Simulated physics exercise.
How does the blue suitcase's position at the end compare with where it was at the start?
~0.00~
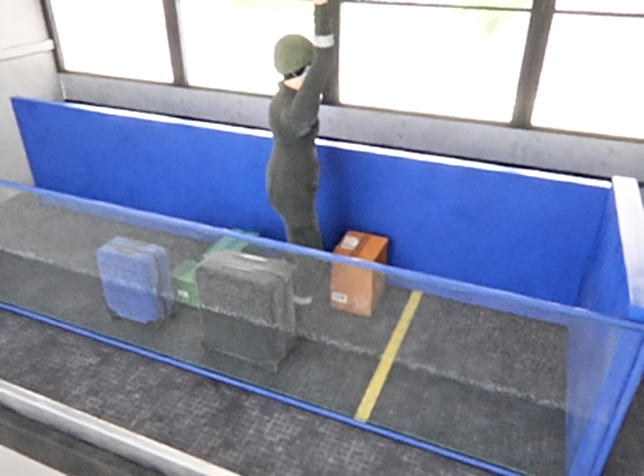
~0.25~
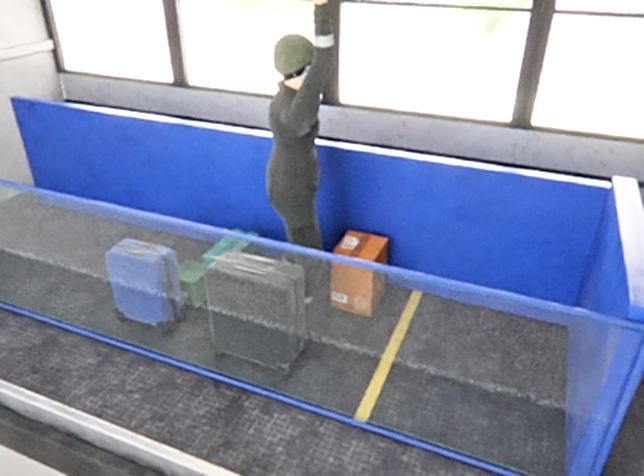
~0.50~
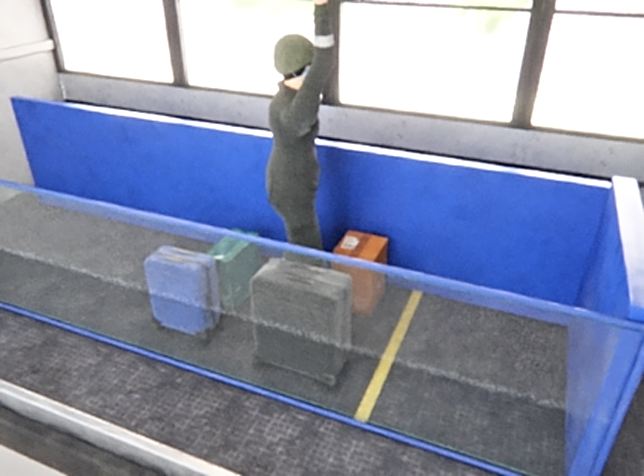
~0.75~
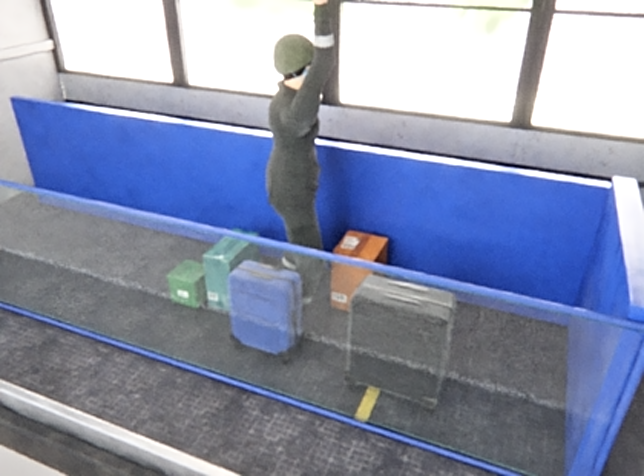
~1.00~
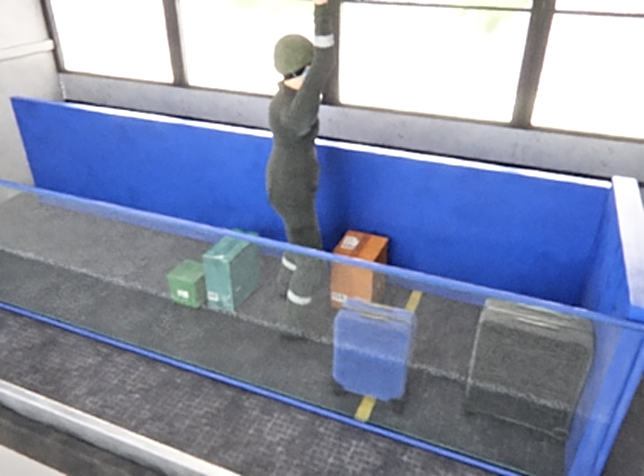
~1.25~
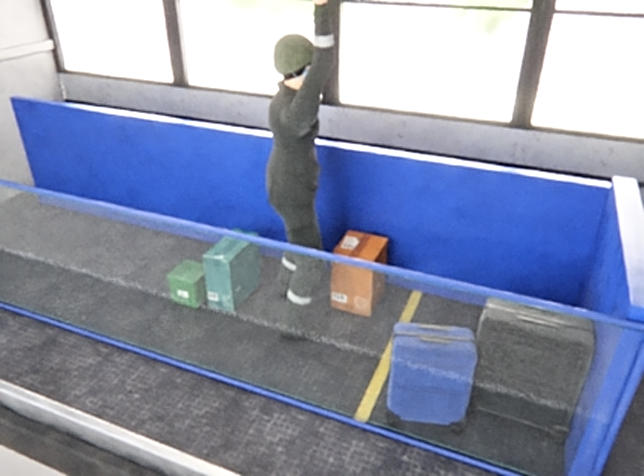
It starts on the left side of the bay, well short of the yellow line, and ends to the right of the line, nearer the front and beside the black suitcase.
